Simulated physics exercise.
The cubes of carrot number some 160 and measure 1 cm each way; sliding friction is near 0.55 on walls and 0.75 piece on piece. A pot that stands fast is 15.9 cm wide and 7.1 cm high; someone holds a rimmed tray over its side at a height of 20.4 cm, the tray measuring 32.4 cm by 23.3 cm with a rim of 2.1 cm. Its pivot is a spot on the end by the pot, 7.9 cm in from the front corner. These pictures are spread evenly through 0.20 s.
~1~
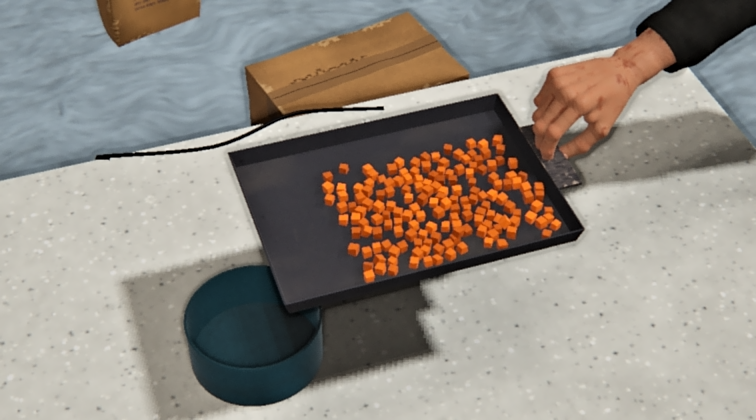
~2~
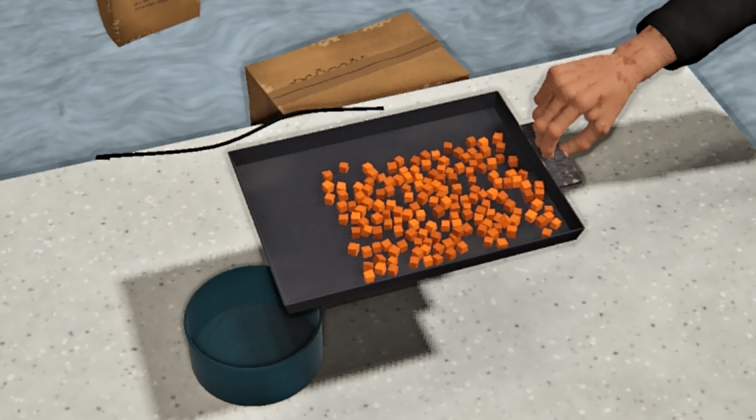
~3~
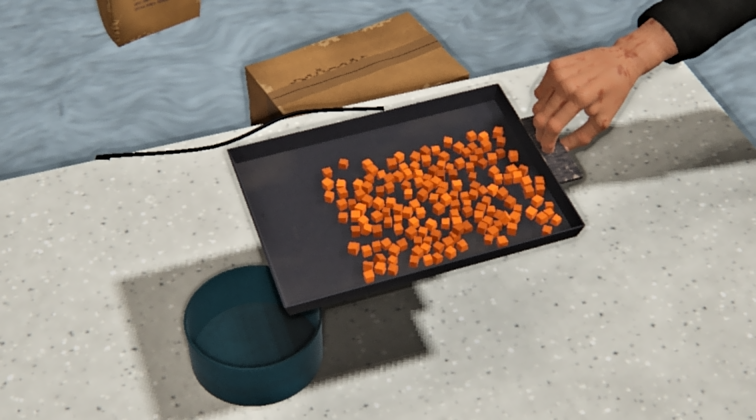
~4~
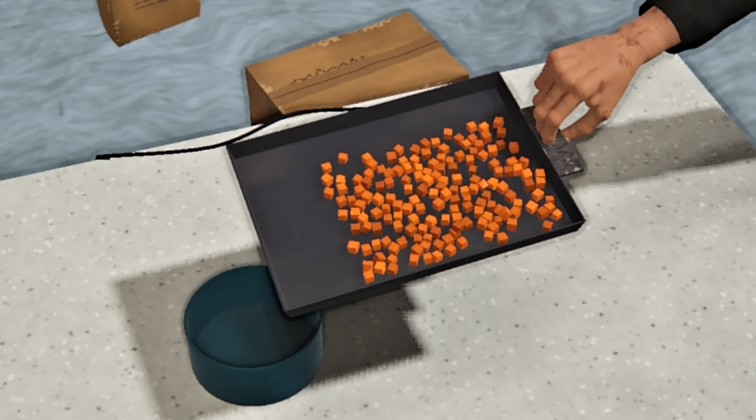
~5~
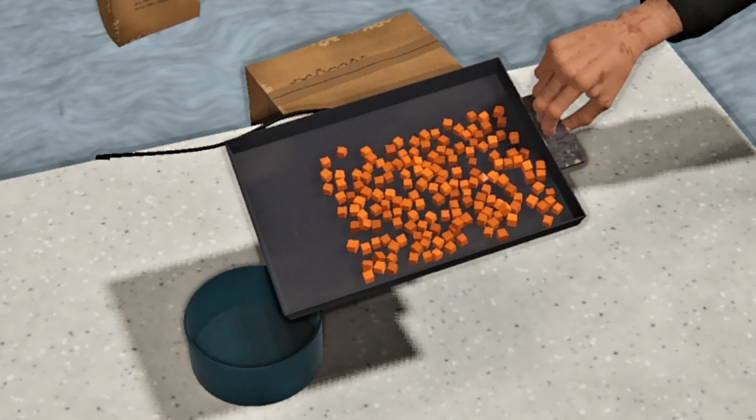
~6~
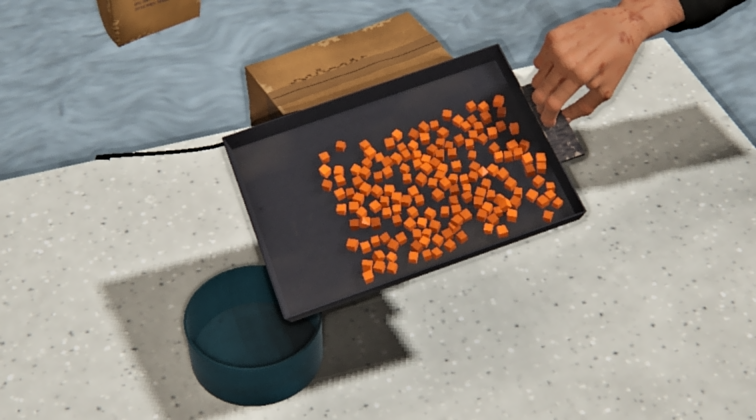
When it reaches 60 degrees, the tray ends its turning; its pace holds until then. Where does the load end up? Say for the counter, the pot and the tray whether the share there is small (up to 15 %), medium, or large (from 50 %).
Counter: Large. Pot: Small. Tray: Medium.
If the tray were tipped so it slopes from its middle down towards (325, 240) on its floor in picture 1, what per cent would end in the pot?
About 5 per cent.
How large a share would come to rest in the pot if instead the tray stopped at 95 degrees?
That comes out at some 0 per cent.
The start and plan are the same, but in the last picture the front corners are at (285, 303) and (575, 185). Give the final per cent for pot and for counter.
Split: Pot = 5, counter = 55.
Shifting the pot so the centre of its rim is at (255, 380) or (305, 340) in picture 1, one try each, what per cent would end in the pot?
30 % and 0 %.
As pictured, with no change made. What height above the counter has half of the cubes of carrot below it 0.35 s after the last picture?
Some 28 cm.
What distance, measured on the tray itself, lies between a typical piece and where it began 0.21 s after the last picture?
Displacement on the tray: About 0 cm.
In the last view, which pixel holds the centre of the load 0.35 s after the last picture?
Roughly (411, 213).
Then, 0.21 s after the last picture, tilt 38 degrees; the tray holds 100 %, the pot 0 %.
Then, 0.35 s after the last picture, tilt 54 degrees; the tray holds 100 %, the pot 0 %.
Then, 0.62 s after the last picture, tilt 60 degrees; the tray holds 65 %, the pot 0 %.
In the end, counter 70 %, pot 0 %, tray 30 %.
